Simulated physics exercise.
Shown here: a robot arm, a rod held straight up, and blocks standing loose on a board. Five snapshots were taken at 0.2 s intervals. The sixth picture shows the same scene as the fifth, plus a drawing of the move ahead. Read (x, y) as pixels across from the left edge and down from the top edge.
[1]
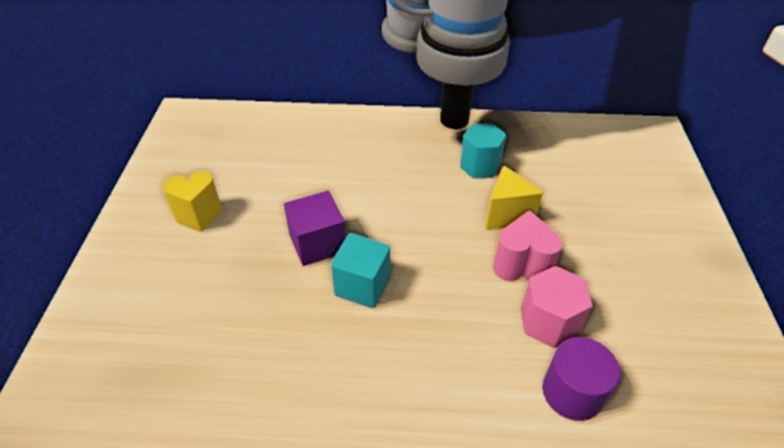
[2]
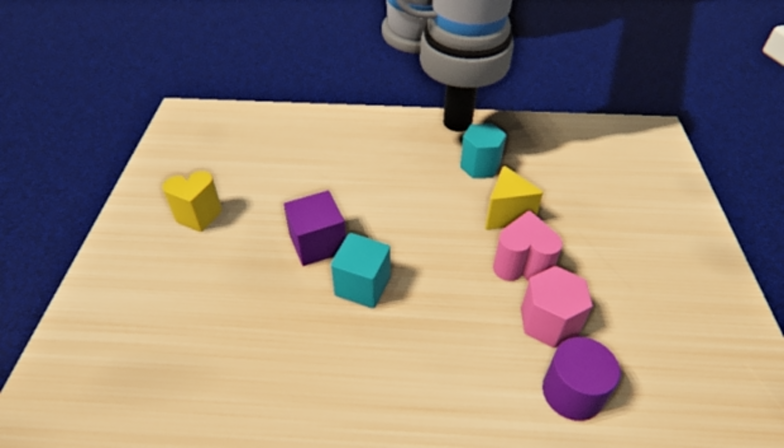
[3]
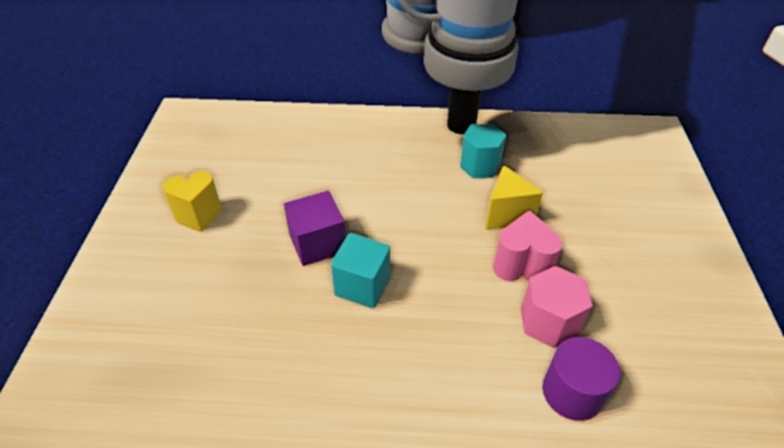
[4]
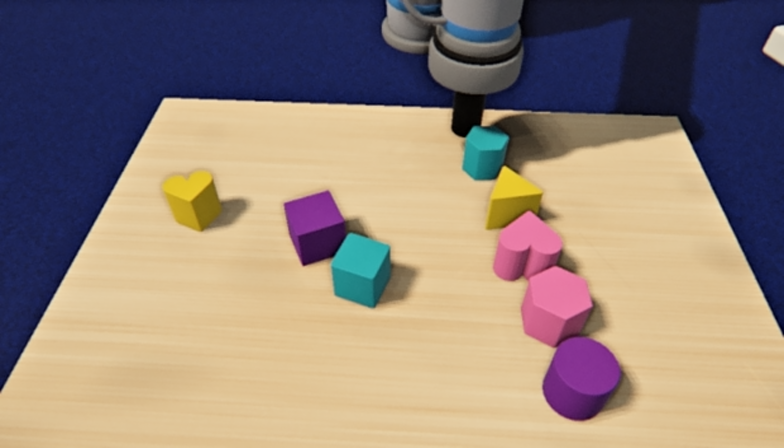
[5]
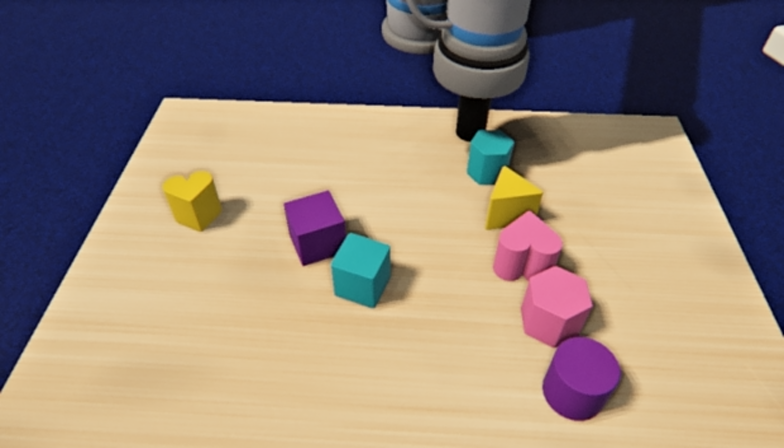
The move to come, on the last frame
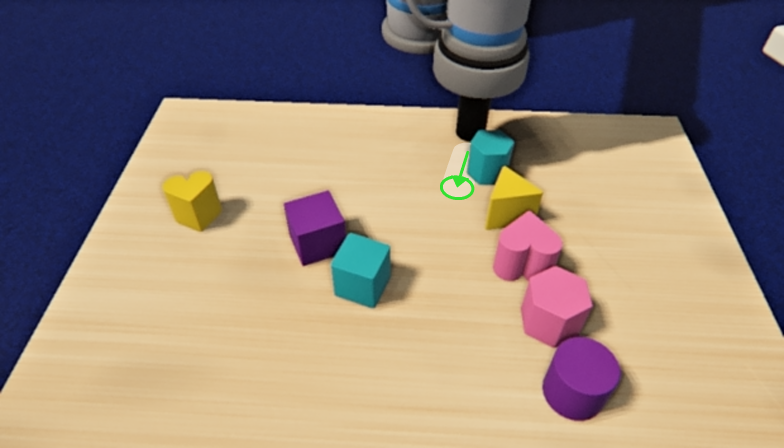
On a light wooden board scattered with colorful blocks, a robot arm's upright black rod moved slightly right and toward the viewer, nudging the turquoise hexagon a little toward the yellow triangle.
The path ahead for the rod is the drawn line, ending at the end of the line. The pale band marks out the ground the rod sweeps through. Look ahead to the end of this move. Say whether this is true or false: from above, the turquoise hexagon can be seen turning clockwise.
False.
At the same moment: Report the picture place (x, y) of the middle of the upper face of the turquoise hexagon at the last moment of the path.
It should be at about (499, 158).
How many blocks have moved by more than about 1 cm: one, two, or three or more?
Blocks displaced: 1.
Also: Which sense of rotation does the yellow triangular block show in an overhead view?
Turns clockwise.
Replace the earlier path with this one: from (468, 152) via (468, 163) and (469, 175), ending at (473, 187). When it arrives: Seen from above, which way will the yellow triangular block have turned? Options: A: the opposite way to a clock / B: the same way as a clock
Answer: B.
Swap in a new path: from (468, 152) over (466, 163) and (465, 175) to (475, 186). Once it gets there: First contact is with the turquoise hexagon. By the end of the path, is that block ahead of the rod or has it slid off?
At the end of the path, the rod is still pushing the turquoise hexagon ahead of it.
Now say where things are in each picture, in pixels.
Tip of the rod at (455, 121), middles of tops, turquoise hexagon at (485, 135), yellow triangular block at (513, 185), in the first frame.
Rod at (458, 123), nothing pushed, in the second frame.
Rod at (461, 126), nothing pushed, in the third frame.
Rod at (466, 129), turquoise hexagon at (487, 137), in the fourth frame.
Rod at (470, 133), turquoise hexagon at (492, 141), yellow triangular block at (513, 185), in the fifth frame.
The line goes in a line from (468, 152) to (457, 188).
The first path, step by step. Halfway along, rod at (465, 151); turquoise hexagon at (496, 153), turned 45° anticlockwise.
At the end, rod at (459, 169); turquoise hexagon at (499, 158), turned 70° anticlockwise; yellow triangular block at (518, 188), turned 20° clockwise.
